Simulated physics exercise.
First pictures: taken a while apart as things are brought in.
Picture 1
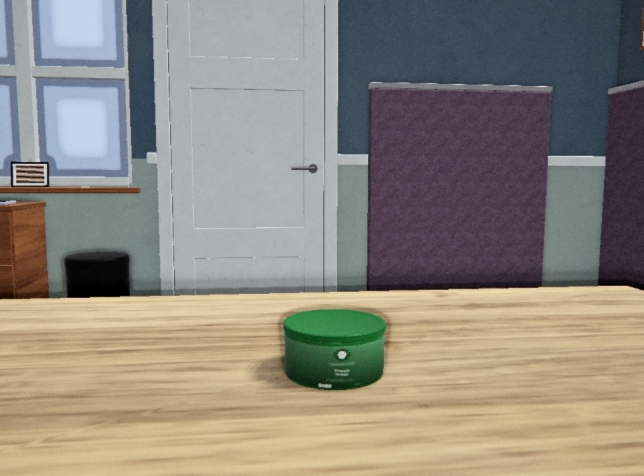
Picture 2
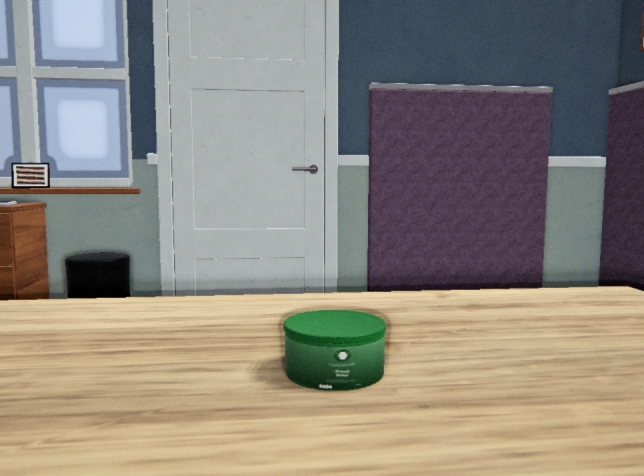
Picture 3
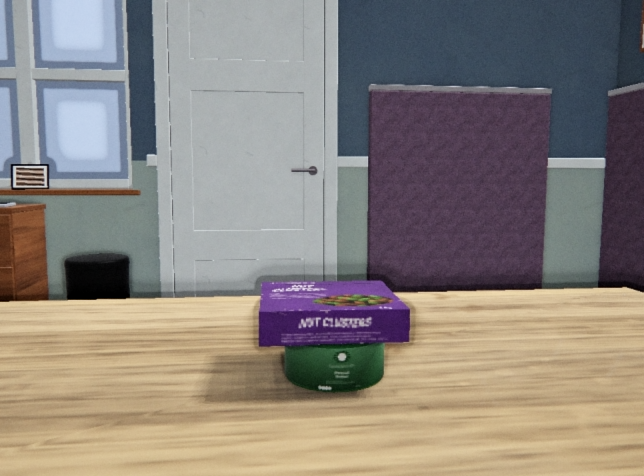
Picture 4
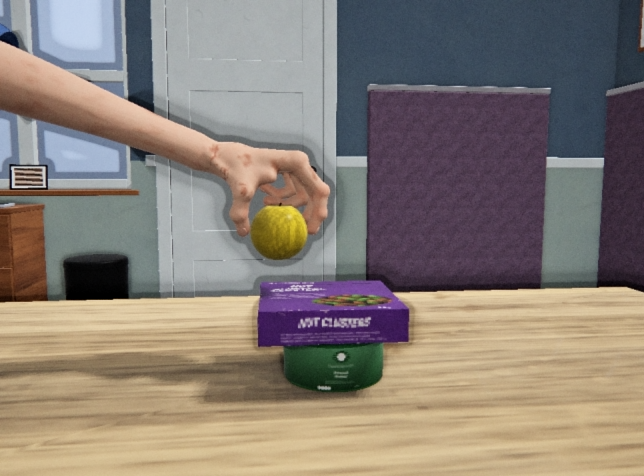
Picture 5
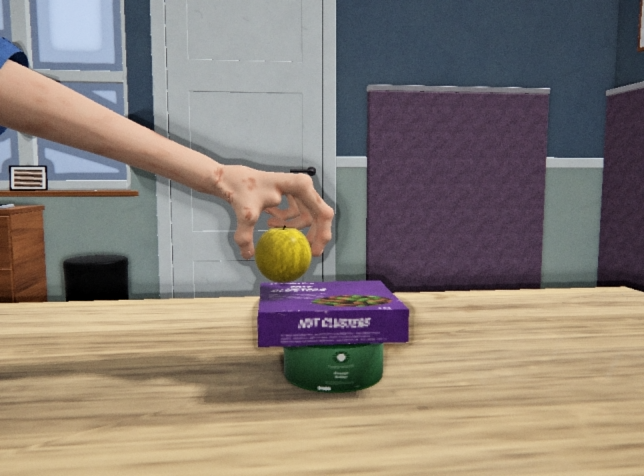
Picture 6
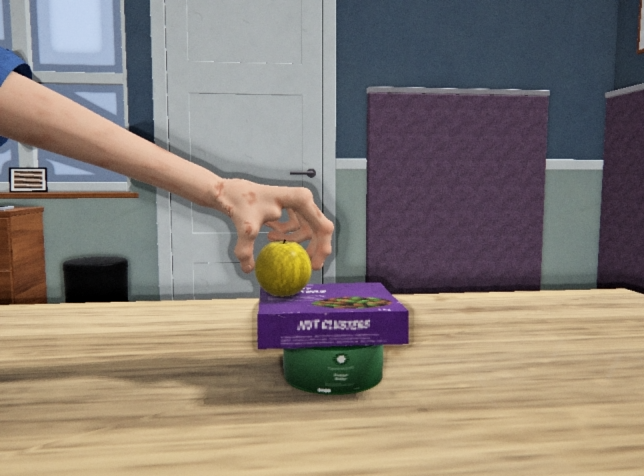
A purple packet appeared on top of a green tub on a wooden table, then a hand reached in from the left and lowered a yellow apple onto the packet's left side.
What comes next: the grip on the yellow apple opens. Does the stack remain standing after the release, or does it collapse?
The stack remains standing.
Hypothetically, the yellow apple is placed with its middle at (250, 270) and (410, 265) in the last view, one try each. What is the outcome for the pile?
Case one: The pile topples; case two: It topples.
Then, 1.00 s on from there, no change.
Then, 2.10 s on from there, yellow apple resting near (282, 270).
In the end, all 3 unmoved. At the end, from the last picture's camera, yellow apple near (280, 270). The pile stays up.
